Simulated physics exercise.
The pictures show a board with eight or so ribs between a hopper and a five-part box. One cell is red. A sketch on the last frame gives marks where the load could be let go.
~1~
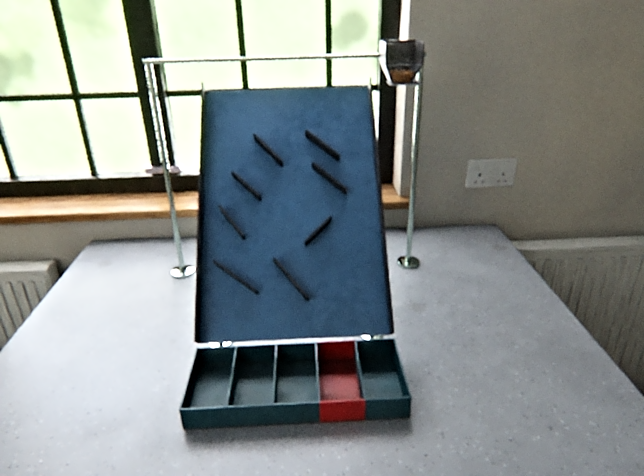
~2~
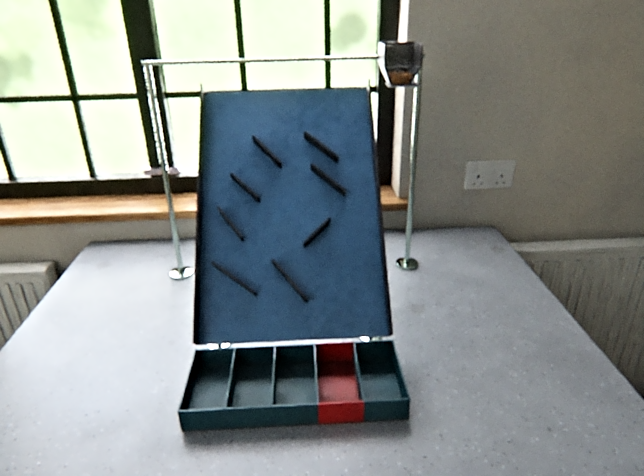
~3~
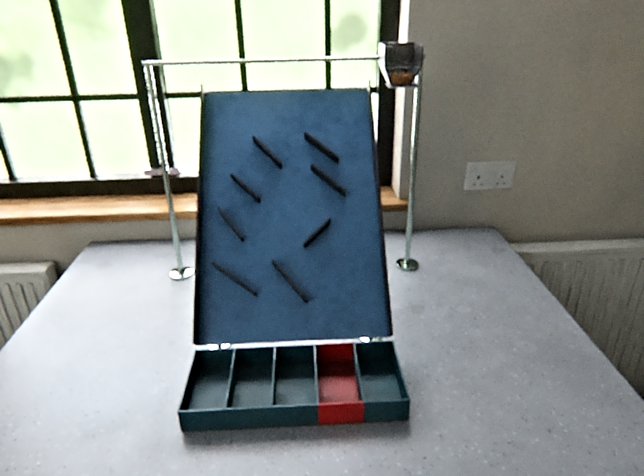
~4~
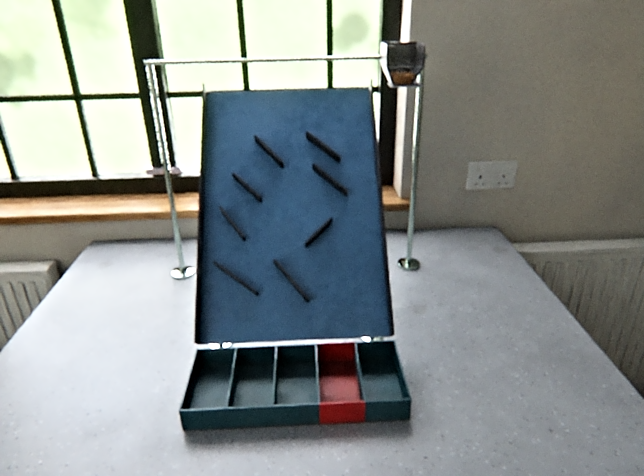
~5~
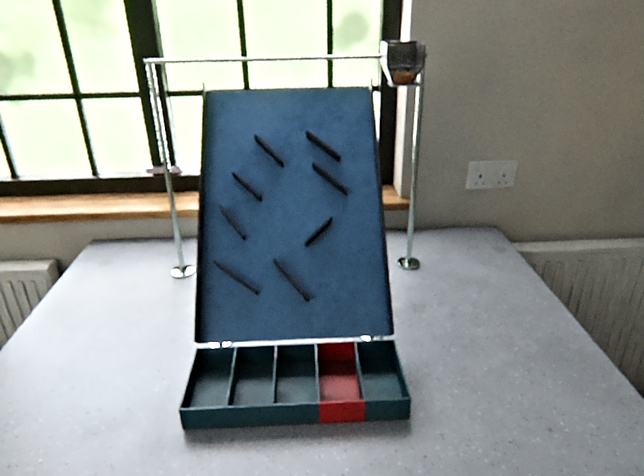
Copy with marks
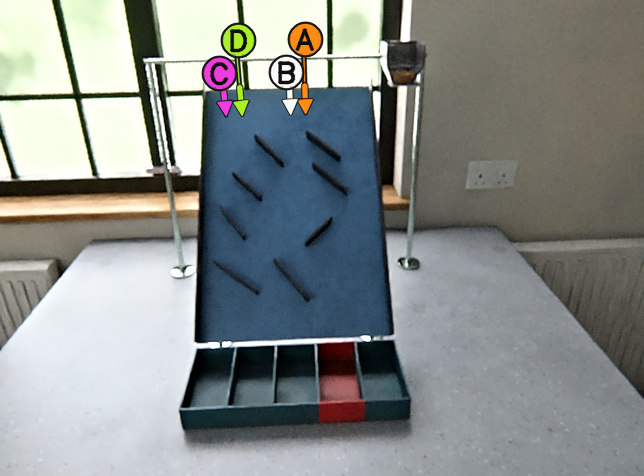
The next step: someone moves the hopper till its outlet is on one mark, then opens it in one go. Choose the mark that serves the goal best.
B is best.
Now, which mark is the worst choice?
That is mark C.
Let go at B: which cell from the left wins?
The fourth from the left.
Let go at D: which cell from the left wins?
The fourth.
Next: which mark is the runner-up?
The answer is D.
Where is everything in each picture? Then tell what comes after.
The first picture shows hopper at (400, 75), roasted chickpeas, door shut.
The second picture shows ribs (253, 135) to (281, 163), (305, 132) to (339, 157), (231, 173) to (258, 197).
The third picture shows ribs (312, 164) to (346, 192), (218, 207) to (242, 237), (304, 244) to (330, 218).
The fourth picture shows ribs (214, 262) to (256, 292), (274, 259) to (308, 299).
The fifth picture shows red cell at (342, 410), number 4 of 5 from the left.
On the marked copy, mark A meets the board at (305, 108); mark B meets the board at (290, 109); mark C meets the board at (225, 110); mark D meets the board at (241, 110).
With A, about half in the red cell, about half in other cells.
With B, most in the red cell, a small part in other cells.
With C, about a quarter in the red cell, about two thirds in other cells, a small part outside the box.
With D, about two thirds in the red cell, about a third in other cells, a stray few held on the board.
